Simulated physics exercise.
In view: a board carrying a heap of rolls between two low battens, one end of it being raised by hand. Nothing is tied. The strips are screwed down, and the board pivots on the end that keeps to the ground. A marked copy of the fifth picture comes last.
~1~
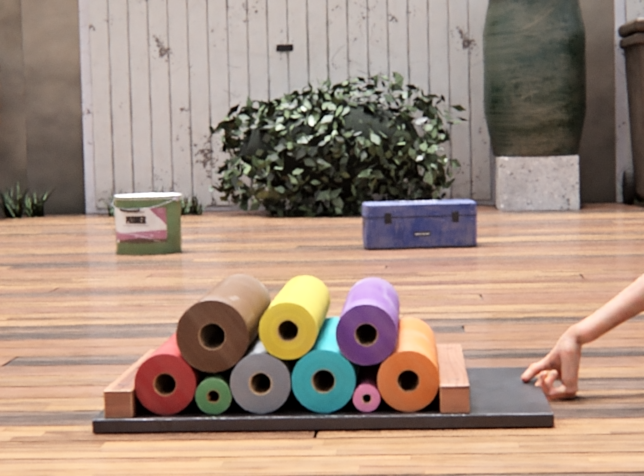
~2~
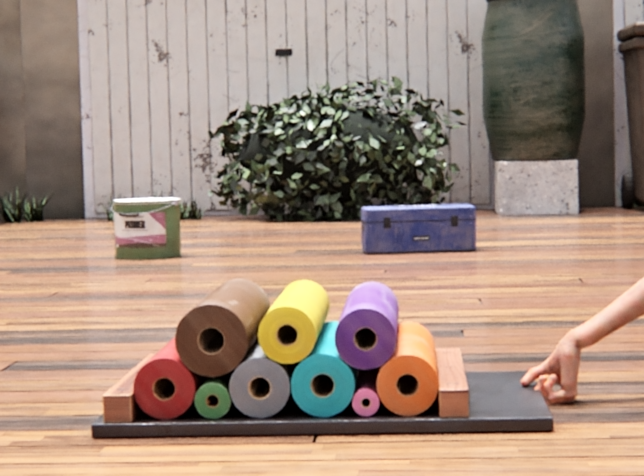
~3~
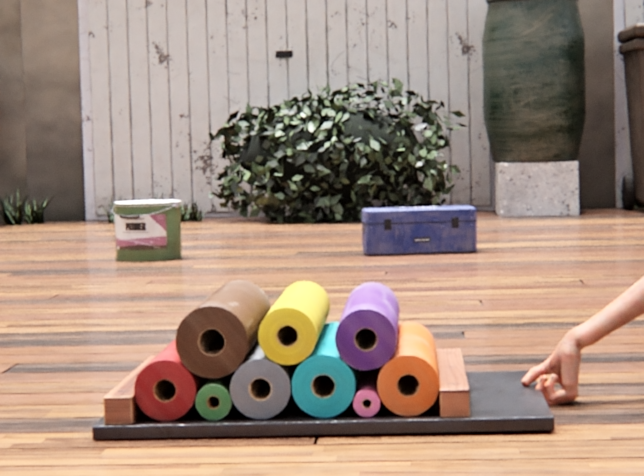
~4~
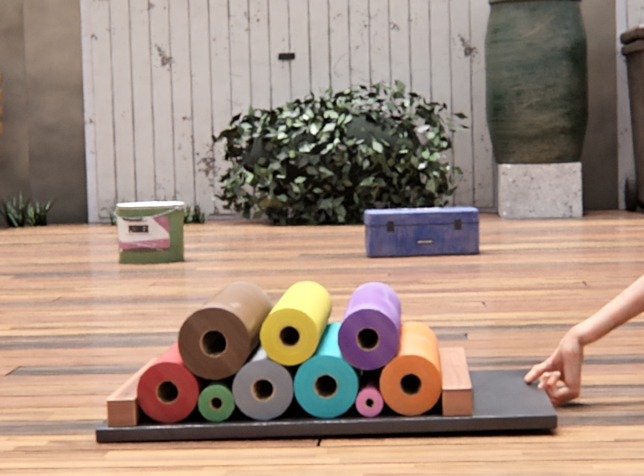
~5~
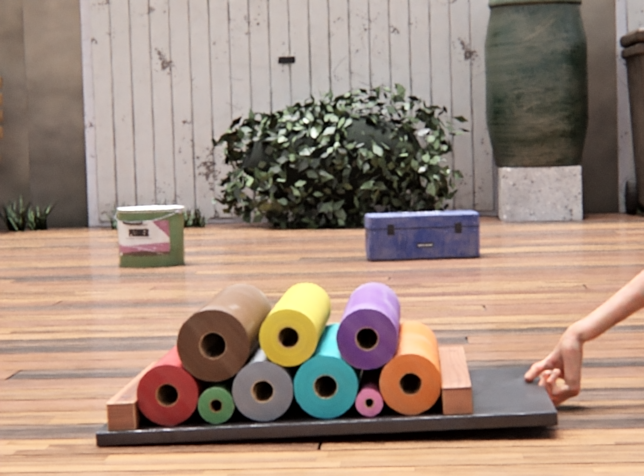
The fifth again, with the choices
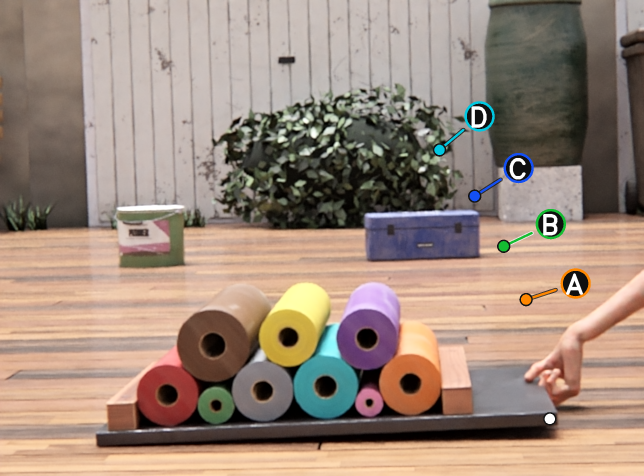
Hand at right slightly raising one end of a dark board holding stacked coloured rolls between wooden strips, the rolls staying in place.
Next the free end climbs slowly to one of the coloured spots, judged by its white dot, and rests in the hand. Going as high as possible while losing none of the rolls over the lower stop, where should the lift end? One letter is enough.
The last mark within the limit is D.
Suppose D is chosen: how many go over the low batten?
With D, none.
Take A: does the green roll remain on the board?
The green roll: Yes.
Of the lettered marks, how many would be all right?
The number is four.
On the marked copy, A at (526, 300); B at (504, 246); C at (474, 196); D at (439, 150); the white dot at (550, 419).
Taking D. A third of the way, board at 20°.
Two thirds of the way, board at 38°.
When it is over, board at 38°, none over the low batten.
As for the rest, A none over the low batten; B none over the low batten; C none over the low batten.
